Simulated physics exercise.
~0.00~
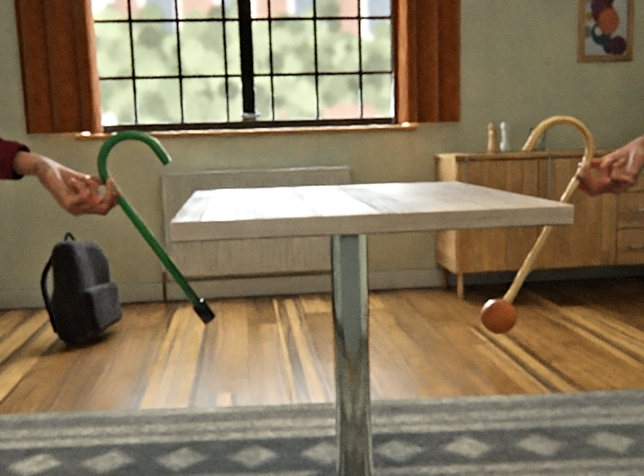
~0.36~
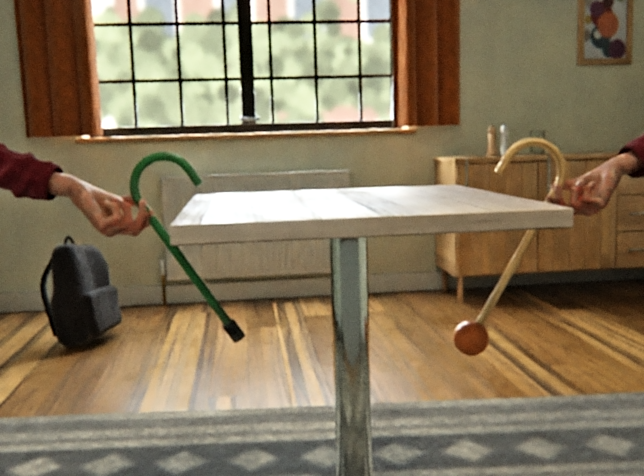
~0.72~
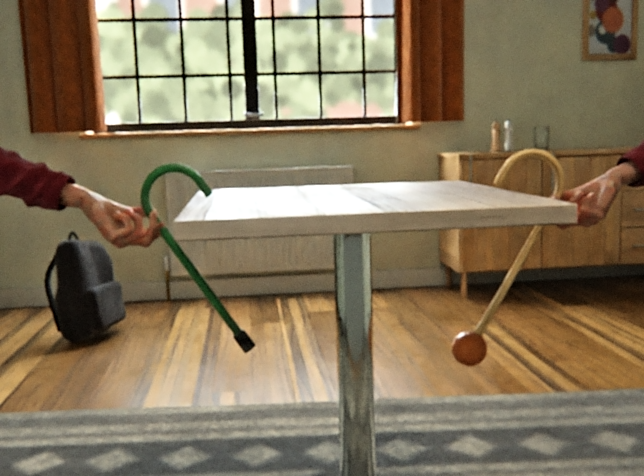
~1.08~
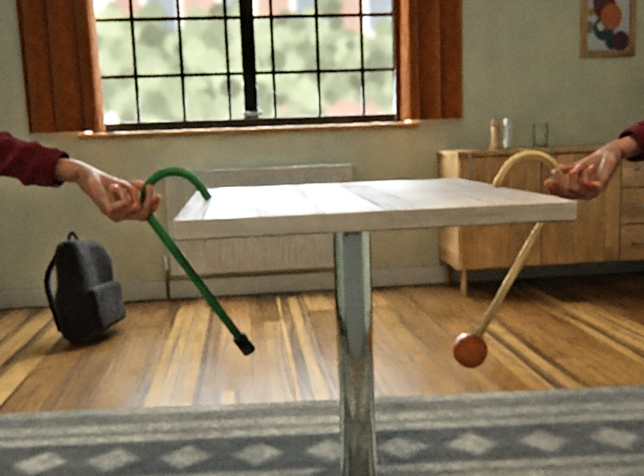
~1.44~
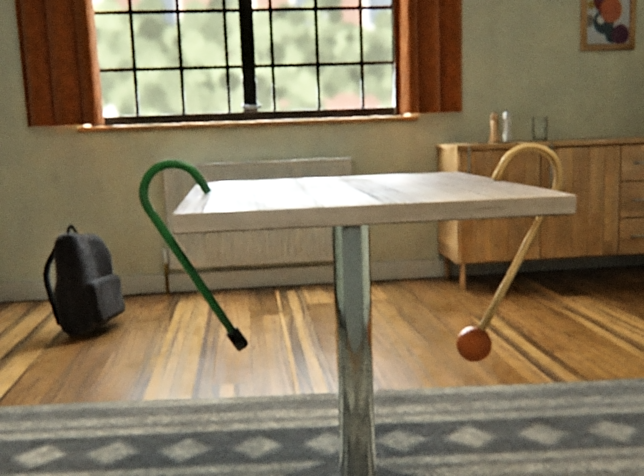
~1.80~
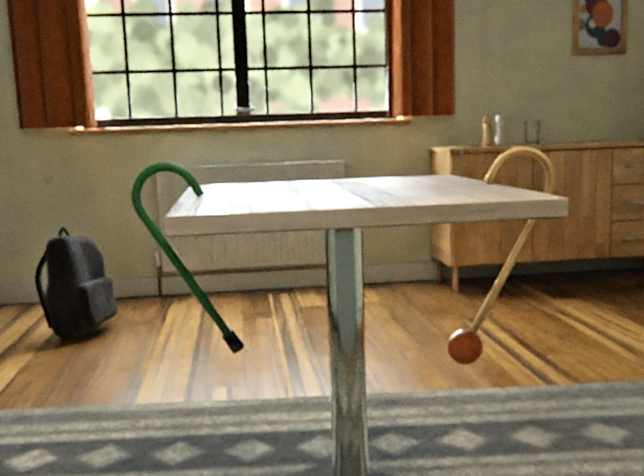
At first, two hands hold a green cane and a pale, crook-handled object with an orange ball at its lower end on opposite sides of a light wooden table, in a room with a window and a backpack on the floor. The hands move both inward, the green one from the left and the pale one from the right. The tips of their crooks come to rest on the tabletop, with the shafts slanting beneath the edges. The hands then let go and withdraw from view. Both objects stay hanging from the table as the view sways slightly.
